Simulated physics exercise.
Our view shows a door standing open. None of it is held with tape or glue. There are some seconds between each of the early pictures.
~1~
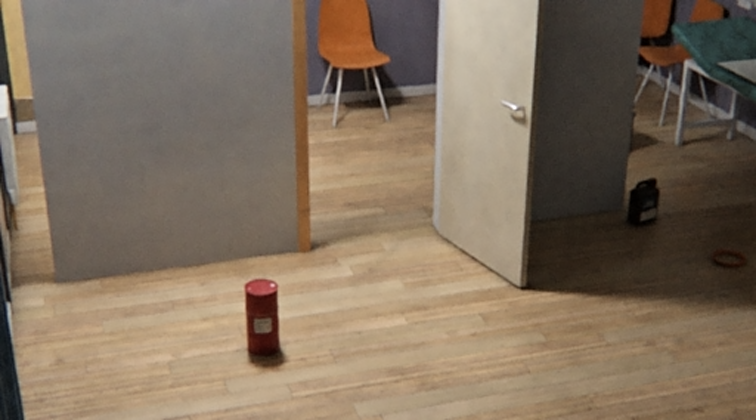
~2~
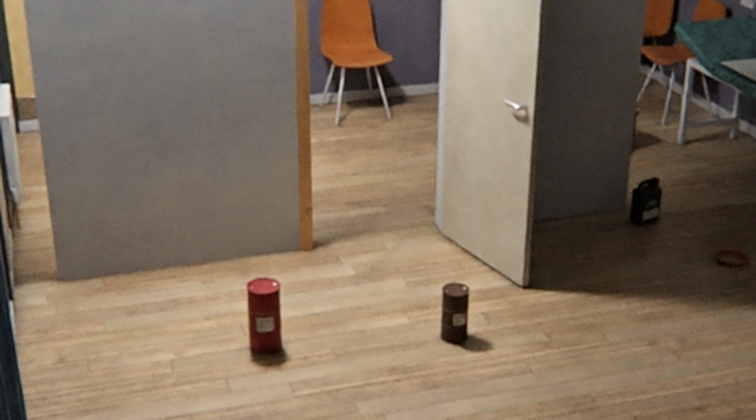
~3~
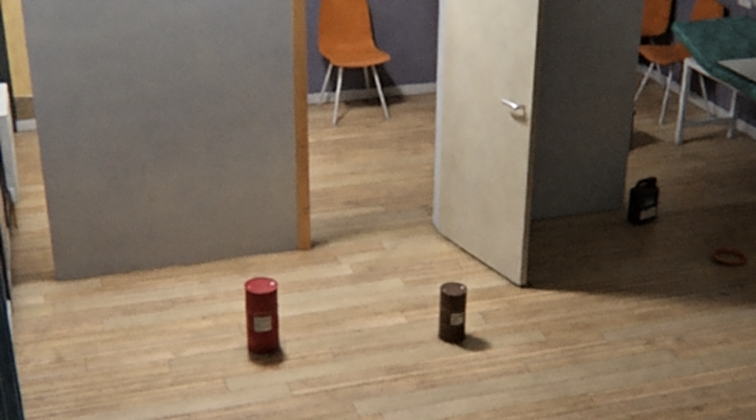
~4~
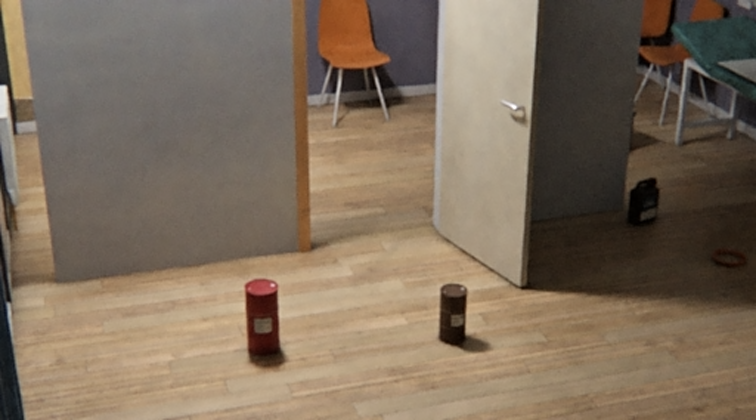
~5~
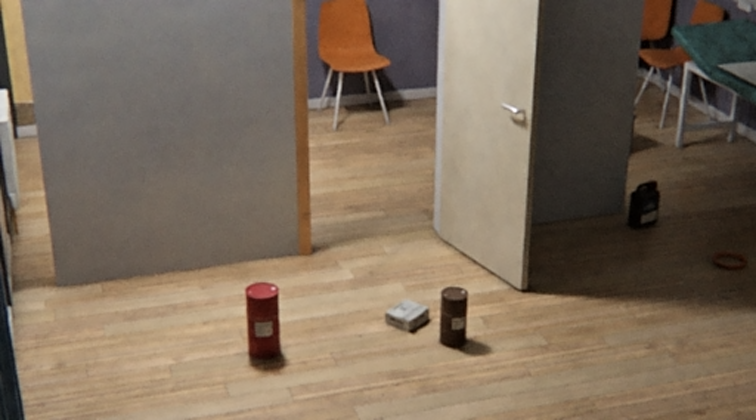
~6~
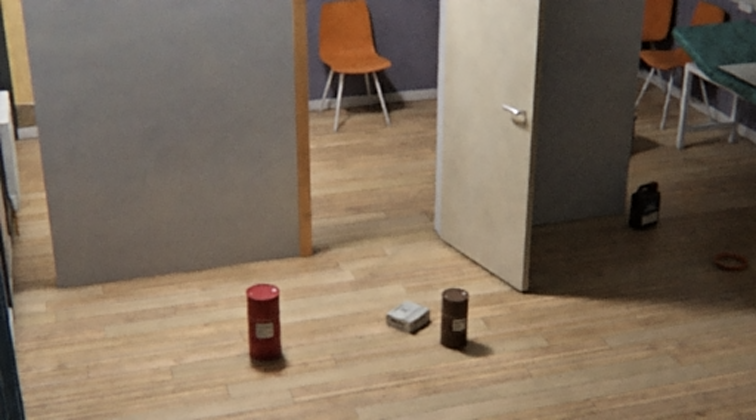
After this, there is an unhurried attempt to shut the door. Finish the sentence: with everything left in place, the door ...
The door swings fully into its frame.
Then, 1.10 s after the last picture, door at 72°.
Then, 1.90 s after the last picture, door at 34°.
At rest, door at 0°; all 3 in place. Seen from the same camera at the end, white box near (408, 317).
